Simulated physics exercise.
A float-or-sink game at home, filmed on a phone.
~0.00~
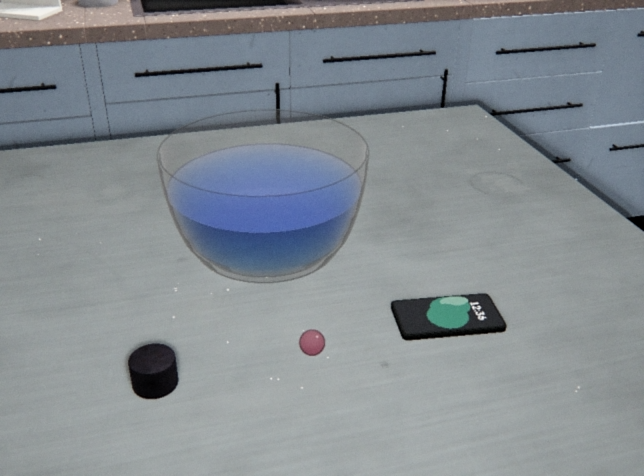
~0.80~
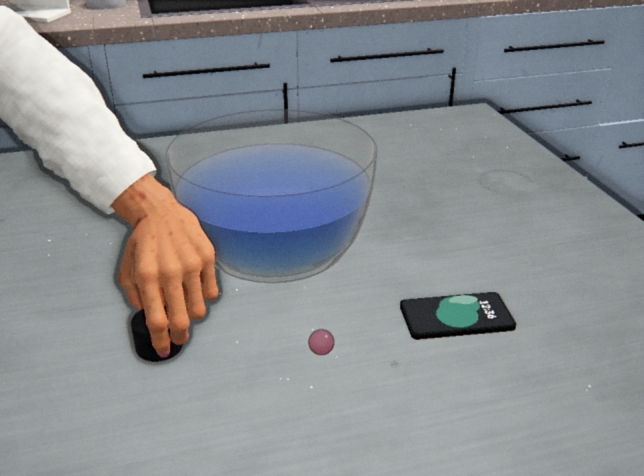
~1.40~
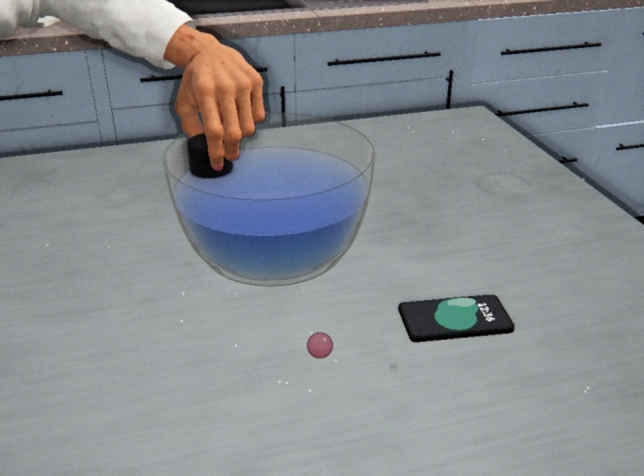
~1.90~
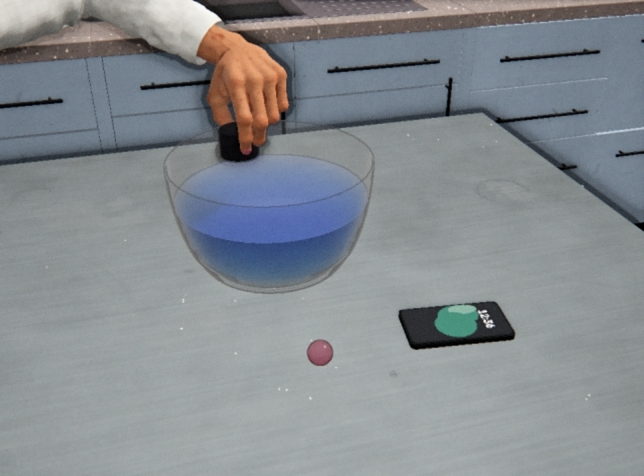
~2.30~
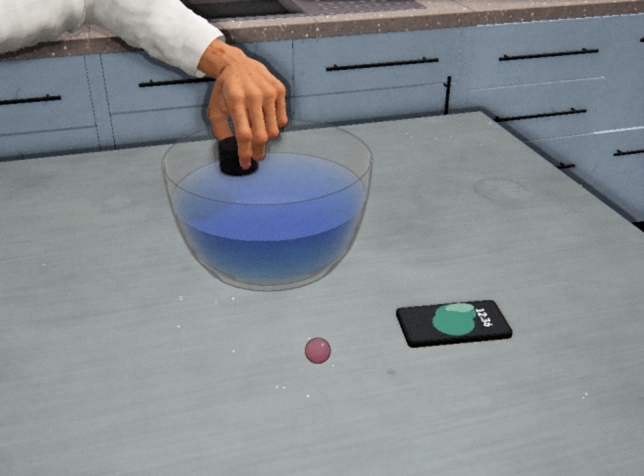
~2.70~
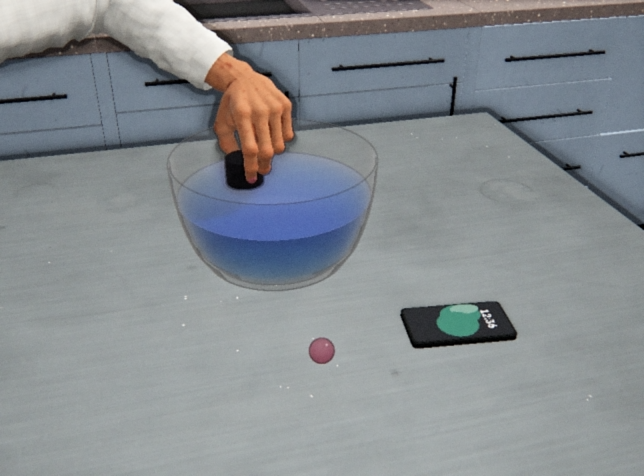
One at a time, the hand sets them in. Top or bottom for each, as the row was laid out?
Note: Left one heads down, middle one heads down, right one heads down.
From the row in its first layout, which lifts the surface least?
Note: The centre item.
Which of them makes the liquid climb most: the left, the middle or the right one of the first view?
Go with the item at far right.
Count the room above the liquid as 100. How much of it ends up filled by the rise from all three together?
About 6 in a hundred.
By 4.0 s, the iron weight sinks.
By 8.0 s, the glass marble sinks.
By 12.0 s, the phone sinks; afloat, none of them.
